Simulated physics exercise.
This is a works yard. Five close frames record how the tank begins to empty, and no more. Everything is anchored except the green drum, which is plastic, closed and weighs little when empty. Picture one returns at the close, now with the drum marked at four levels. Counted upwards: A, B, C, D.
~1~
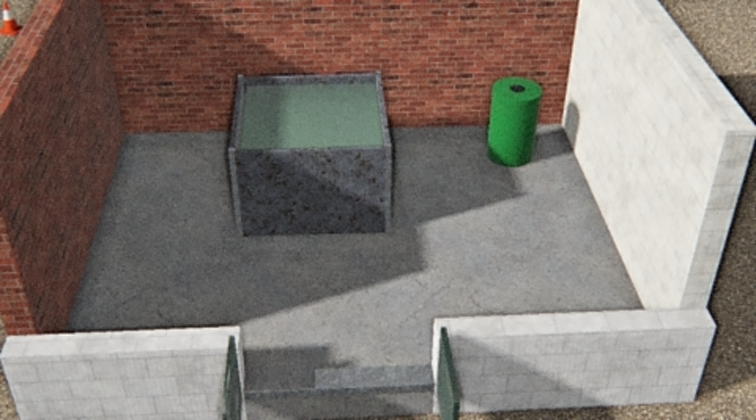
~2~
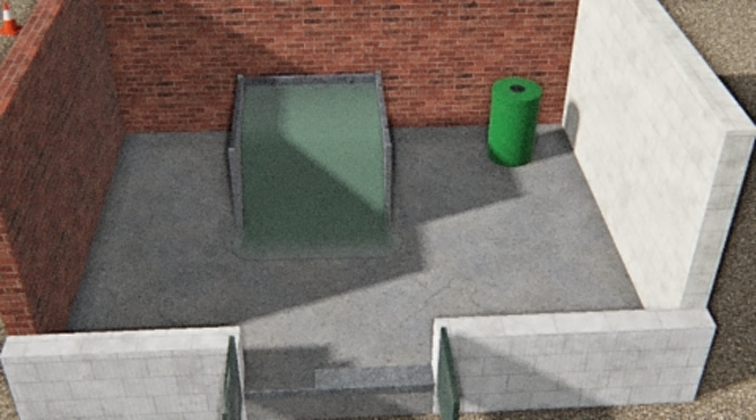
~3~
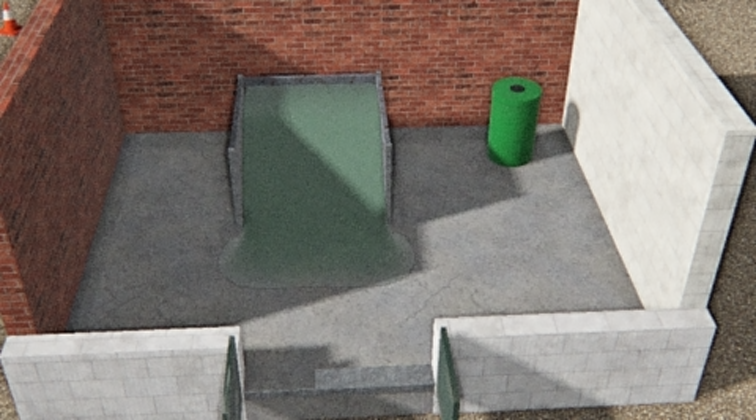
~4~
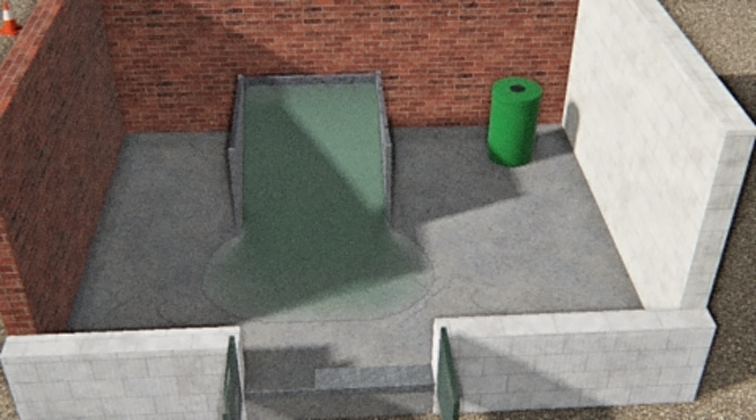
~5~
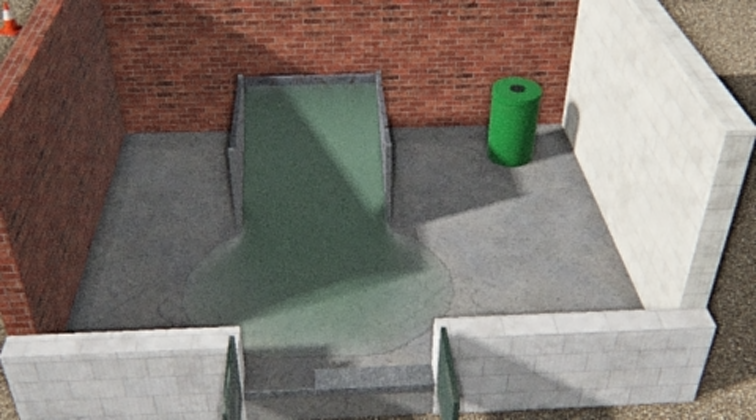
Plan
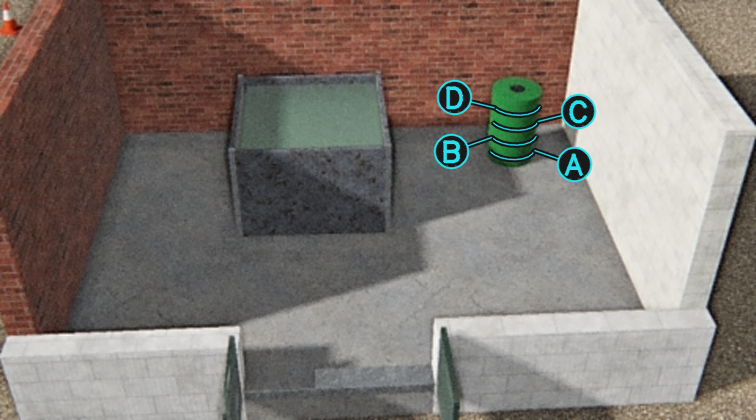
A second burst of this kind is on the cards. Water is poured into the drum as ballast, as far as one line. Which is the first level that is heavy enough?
It is A.
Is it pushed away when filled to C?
No, not at all.
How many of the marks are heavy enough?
All four.
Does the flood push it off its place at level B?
No, not at all.
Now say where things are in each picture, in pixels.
In the first frame, lid of the green drum at (517, 89); tank full, its middle at (310, 117); open gate at (338, 327).
In the second frame, 3 % of the ground wet, in view closest to the drum at (385, 208).
In the third frame, 8 % of the ground wet, in view closest to the drum at (398, 239).
In the fourth frame, 13 % of the ground wet, in view closest to the drum at (391, 231).
In the fifth frame, lid of the green drum at (517, 89); 19 % of the ground wet, in view closest to the drum at (385, 202).
On the marked copy, A at (515, 159); B at (517, 145); C at (518, 130); D at (520, 115); from the bottom up A, B, C, D.
With A, it does not move.
With B, it does not move.
With C, it does not move.
With D, it does not move.
